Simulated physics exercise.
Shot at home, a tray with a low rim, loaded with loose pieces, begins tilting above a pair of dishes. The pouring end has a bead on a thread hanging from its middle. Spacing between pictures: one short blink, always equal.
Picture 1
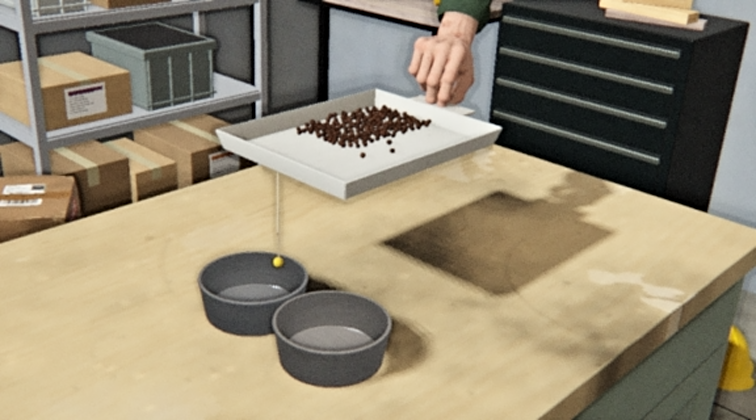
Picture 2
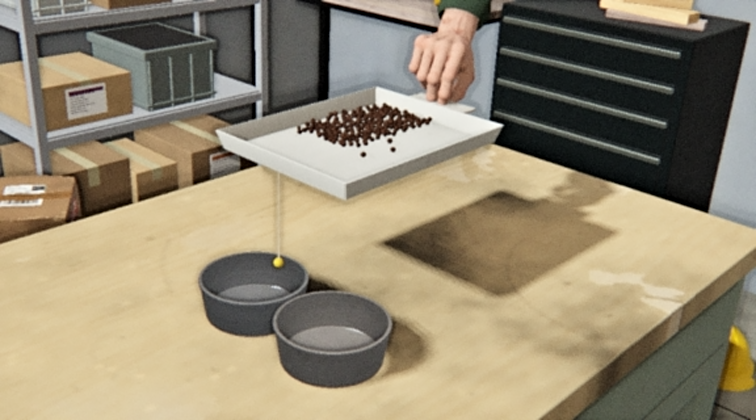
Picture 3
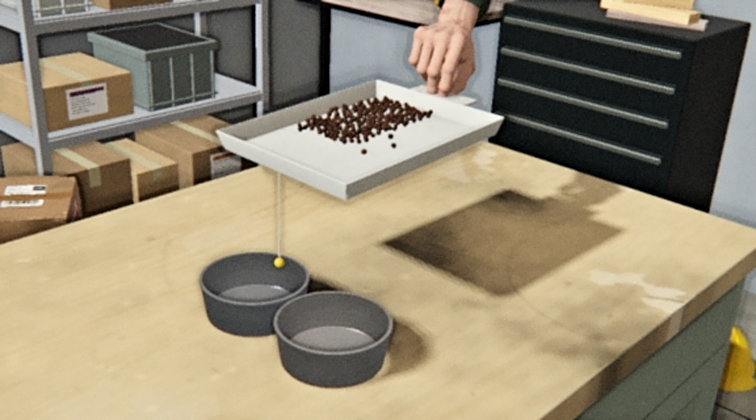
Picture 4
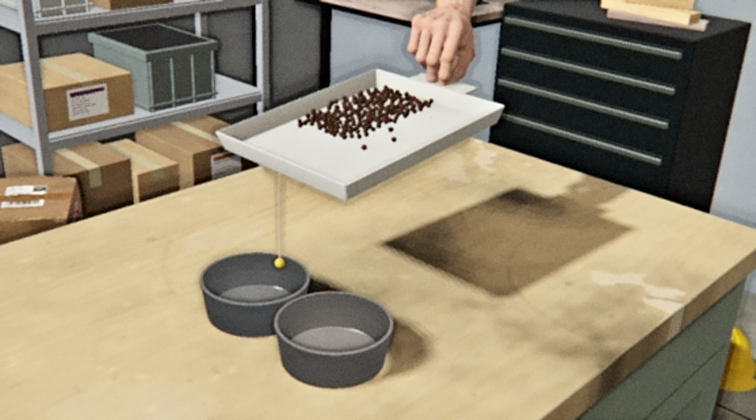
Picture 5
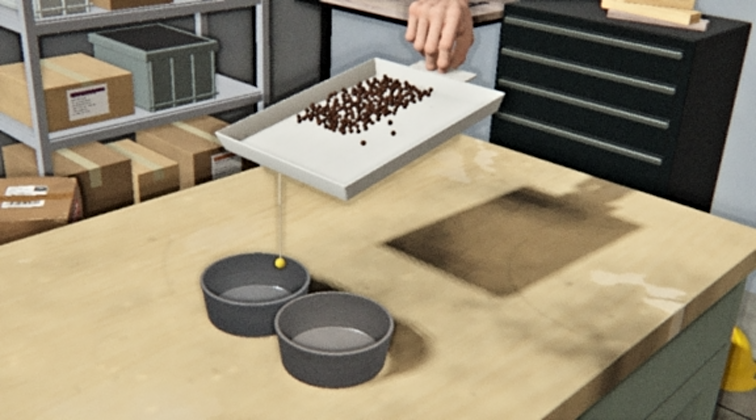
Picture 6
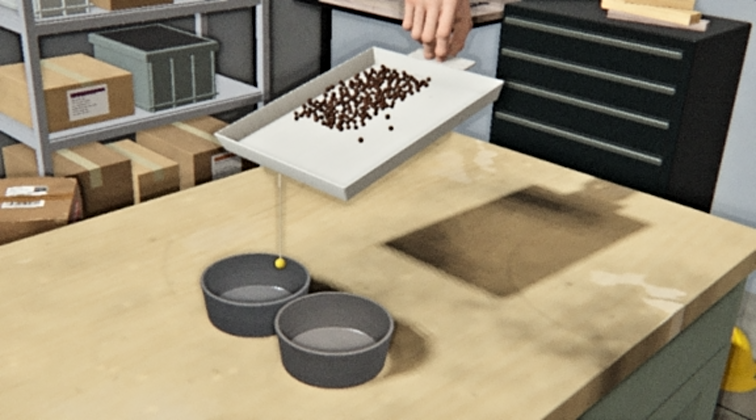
A hand at the top holds the far end of a white, low-rimmed tray above a pale wooden workbench, seen from slightly above, with shelves of boxes and black drawers behind. Dark berries lie heaped on the tray, a yellow bead hangs on a thread from its near end, and two dark grey dishes stand below. The hand slowly raises the far end, tilting the tray slightly.
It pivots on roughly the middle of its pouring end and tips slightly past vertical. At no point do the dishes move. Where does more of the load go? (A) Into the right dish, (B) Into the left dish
Into the left dish.
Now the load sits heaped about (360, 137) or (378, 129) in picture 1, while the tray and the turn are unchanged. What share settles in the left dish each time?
The first start yields 50 per cent, the second 60 per cent.
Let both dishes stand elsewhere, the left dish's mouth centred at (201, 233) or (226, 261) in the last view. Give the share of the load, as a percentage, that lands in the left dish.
0 per cent the first time, 60 per cent the second time.
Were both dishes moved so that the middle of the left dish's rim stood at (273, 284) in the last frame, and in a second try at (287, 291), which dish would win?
One: The left-hand dish. Two: The left dish.
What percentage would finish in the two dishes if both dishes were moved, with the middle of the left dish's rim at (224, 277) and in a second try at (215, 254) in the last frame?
First try: Around 90 percent; second try: Around 80 percent.
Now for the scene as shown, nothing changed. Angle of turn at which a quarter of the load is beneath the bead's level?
Near 95 degrees.
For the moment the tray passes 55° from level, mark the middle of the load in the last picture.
Somewhere about pixel (261, 157).
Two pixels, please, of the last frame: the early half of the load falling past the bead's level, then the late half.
At about (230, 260), then at (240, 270).
Just after the last frame, tray tipped steeply; the larger part on the tray; just a few in the right dish; just a few in the left dish; about a tenth outside both; just a few in the air.
A moment on, tray tipped right over; roughly half on the tray; just a few in the right dish; about a tenth in the left dish; about a tenth outside both; roughly a quarter in the air.
Further on, tray tipped past a quarter turn; about a tenth in the right dish; roughly two thirds in the left dish; roughly a third outside both.
When it is over, tray tipped past a quarter turn; about a tenth in the right dish; roughly two thirds in the left dish; roughly a third outside both.
